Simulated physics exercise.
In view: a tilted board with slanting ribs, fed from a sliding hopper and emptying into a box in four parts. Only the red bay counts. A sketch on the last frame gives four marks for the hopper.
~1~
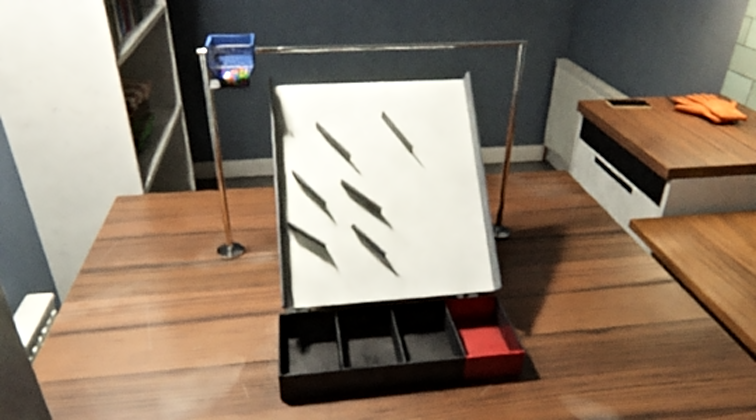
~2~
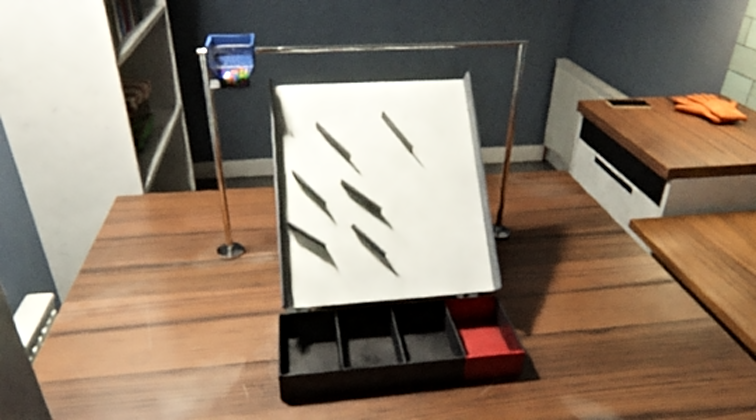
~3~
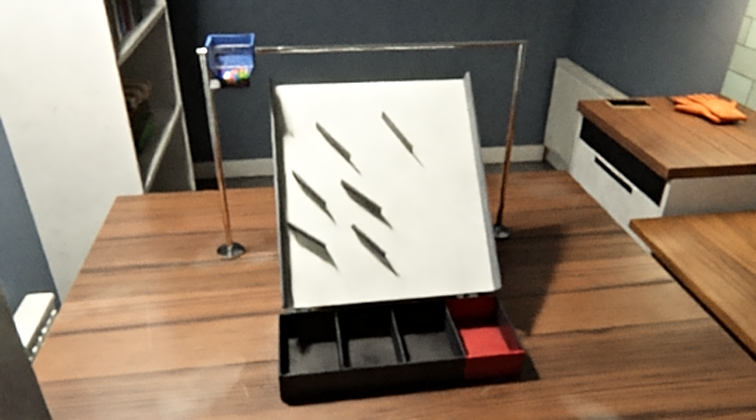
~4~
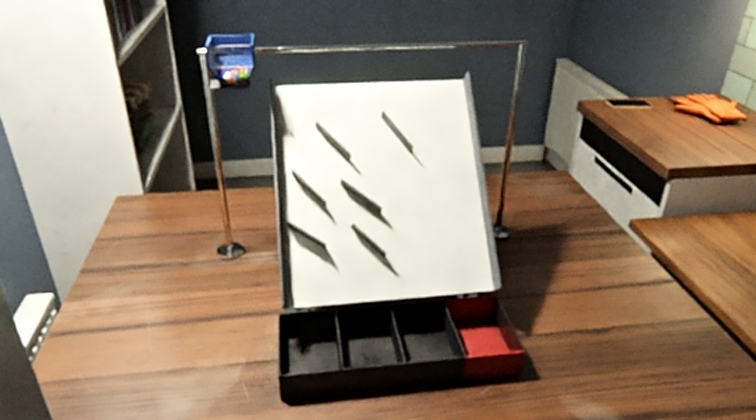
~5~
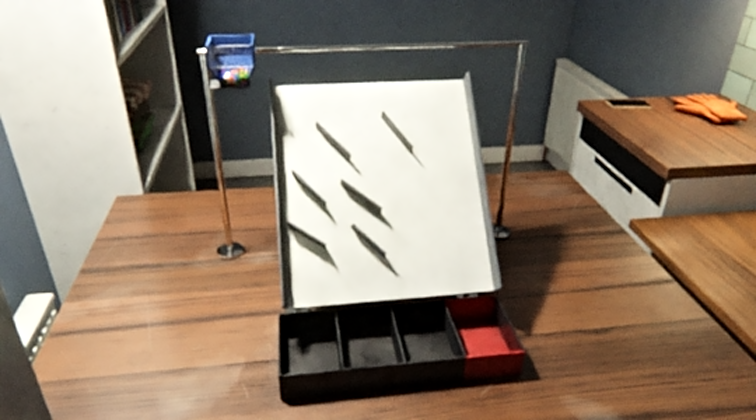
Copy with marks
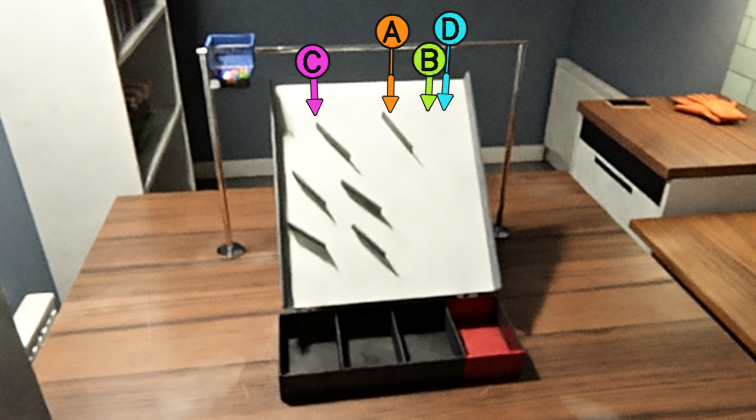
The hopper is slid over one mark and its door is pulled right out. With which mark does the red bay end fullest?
Take A.
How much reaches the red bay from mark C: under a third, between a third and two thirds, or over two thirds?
Under a third.
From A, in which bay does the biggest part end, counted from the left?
It is the fourth one.
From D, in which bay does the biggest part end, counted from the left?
It is the fourth one.
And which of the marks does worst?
That is mark C.
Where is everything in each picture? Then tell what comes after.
Hopper at (235, 78), round plastic beads, door shut, in the first frame.
Ribs (316, 121) to (351, 155), (383, 111) to (413, 148), in the second frame.
Ribs (292, 169) to (327, 203), (341, 179) to (383, 209), in the third frame.
Ribs (289, 222) to (327, 245), (352, 223) to (387, 254), in the fourth frame.
Red bay at (494, 364), number 4 of 4 from the left, in the fifth frame.
On the marked copy, mark A meets the board at (390, 106); mark B meets the board at (428, 104); mark C meets the board at (315, 109); mark D meets the board at (444, 104).
With A, most in the red bay, a stray few in other bays, a small part outside the box.
With B, about two thirds in the red bay, a small part in other bays, about a quarter outside the box.
With C, a small part in the red bay, most in other bays, a small part outside the box.
With D, about two thirds in the red bay, about a quarter in other bays, a small part outside the box.
